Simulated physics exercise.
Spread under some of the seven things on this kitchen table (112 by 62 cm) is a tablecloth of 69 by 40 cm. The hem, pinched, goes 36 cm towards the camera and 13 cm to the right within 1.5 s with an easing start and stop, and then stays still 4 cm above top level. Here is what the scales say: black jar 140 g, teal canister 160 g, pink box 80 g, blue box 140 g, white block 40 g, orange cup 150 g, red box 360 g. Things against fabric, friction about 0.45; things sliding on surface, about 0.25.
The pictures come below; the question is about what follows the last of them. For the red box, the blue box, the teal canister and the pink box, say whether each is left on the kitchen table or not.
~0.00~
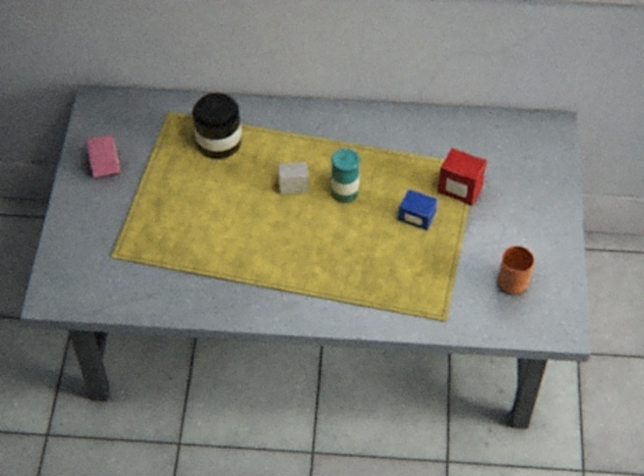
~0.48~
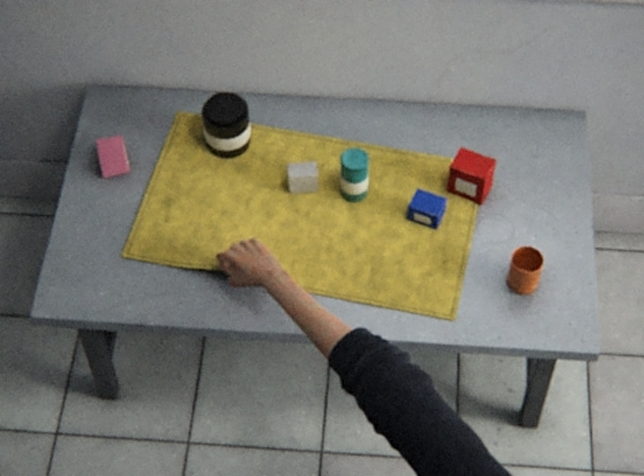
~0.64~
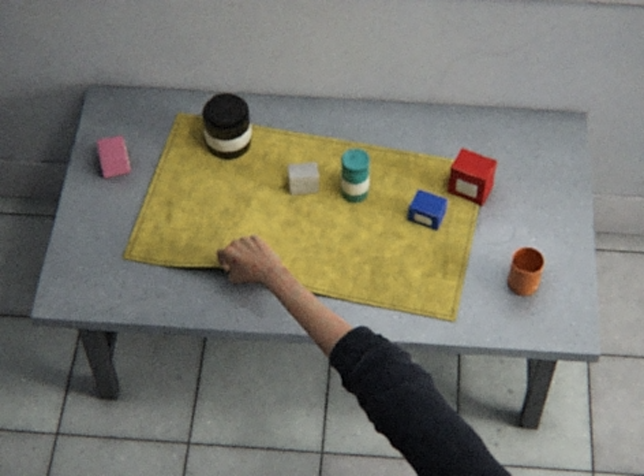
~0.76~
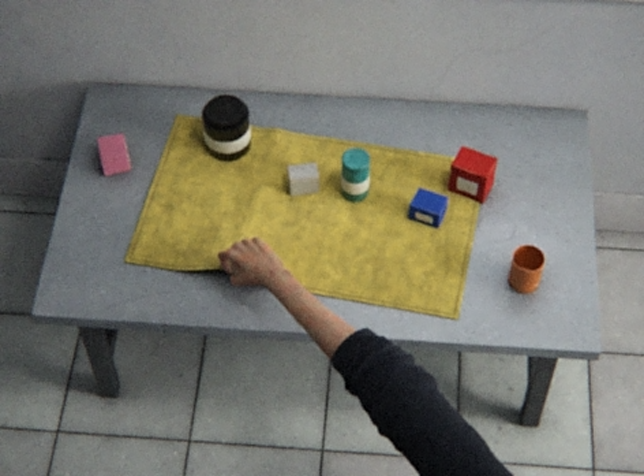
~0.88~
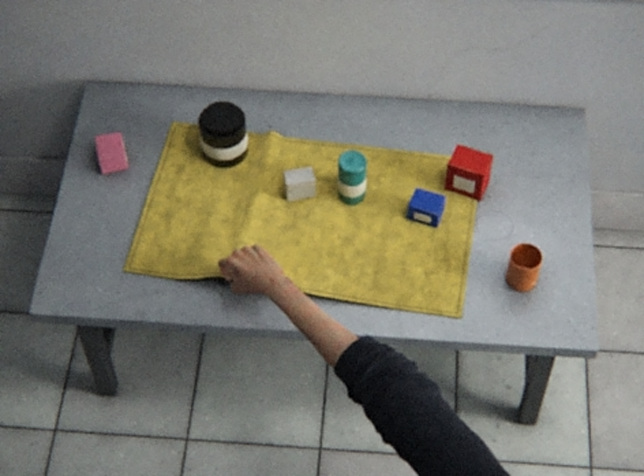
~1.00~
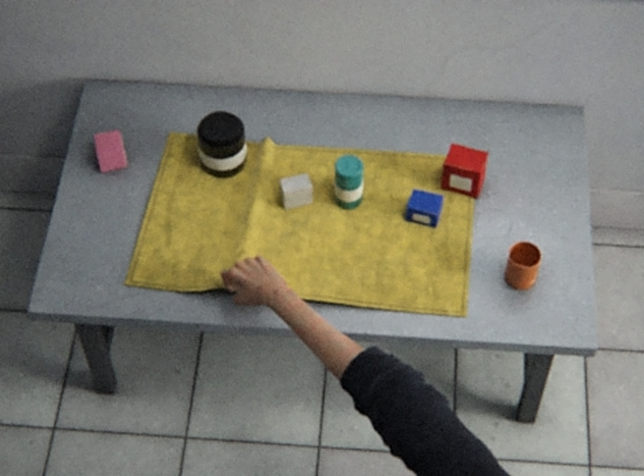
One by one: Red box: On; blue box: On; teal canister: On; pink box: On.
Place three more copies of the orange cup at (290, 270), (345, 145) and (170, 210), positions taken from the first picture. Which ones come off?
Log, in listed order - lost / kept / lost.
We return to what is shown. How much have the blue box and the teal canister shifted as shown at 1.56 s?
For the blue box, 10 centimetres, and for the teal canister, 15 centimetres.
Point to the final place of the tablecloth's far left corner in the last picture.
It settles at roughly (116, 311).
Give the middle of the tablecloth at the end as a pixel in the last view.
Around (290, 335).
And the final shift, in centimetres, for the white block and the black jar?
White block 35 cm, black jar 45 cm.
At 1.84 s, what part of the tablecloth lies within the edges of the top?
Near 55 in a hundred.
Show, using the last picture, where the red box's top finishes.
It stops around pixel (413, 207).
By 1.3 s, 95 % of the tablecloth is still over the top; teal canister 9 cm off its start, blue box 4 cm off its start, red box 4 cm off its start.
By 1.6 s, 75 % of the tablecloth is still over the top; teal canister 17 cm off its start, blue box 10 cm off its start, red box 10 cm off its start.
By 1.8 s, 55 % of the tablecloth is still over the top; teal canister 25 cm off its start at (320, 249), blue box 15 cm off its start at (400, 254), red box 15 cm off its start at (418, 197).
By 2.1 s, 50 % of the tablecloth is still over the top; teal canister 28 cm off its start, blue box 18 cm off its start, red box 17 cm off its start.
By 3.7 s, 50 % of the tablecloth is still over the top; teal canister 28 cm off its start at (316, 262), blue box 18 cm off its start at (396, 265), red box 18 cm off its start at (413, 207), pink box 0 cm off its start at (108, 143).
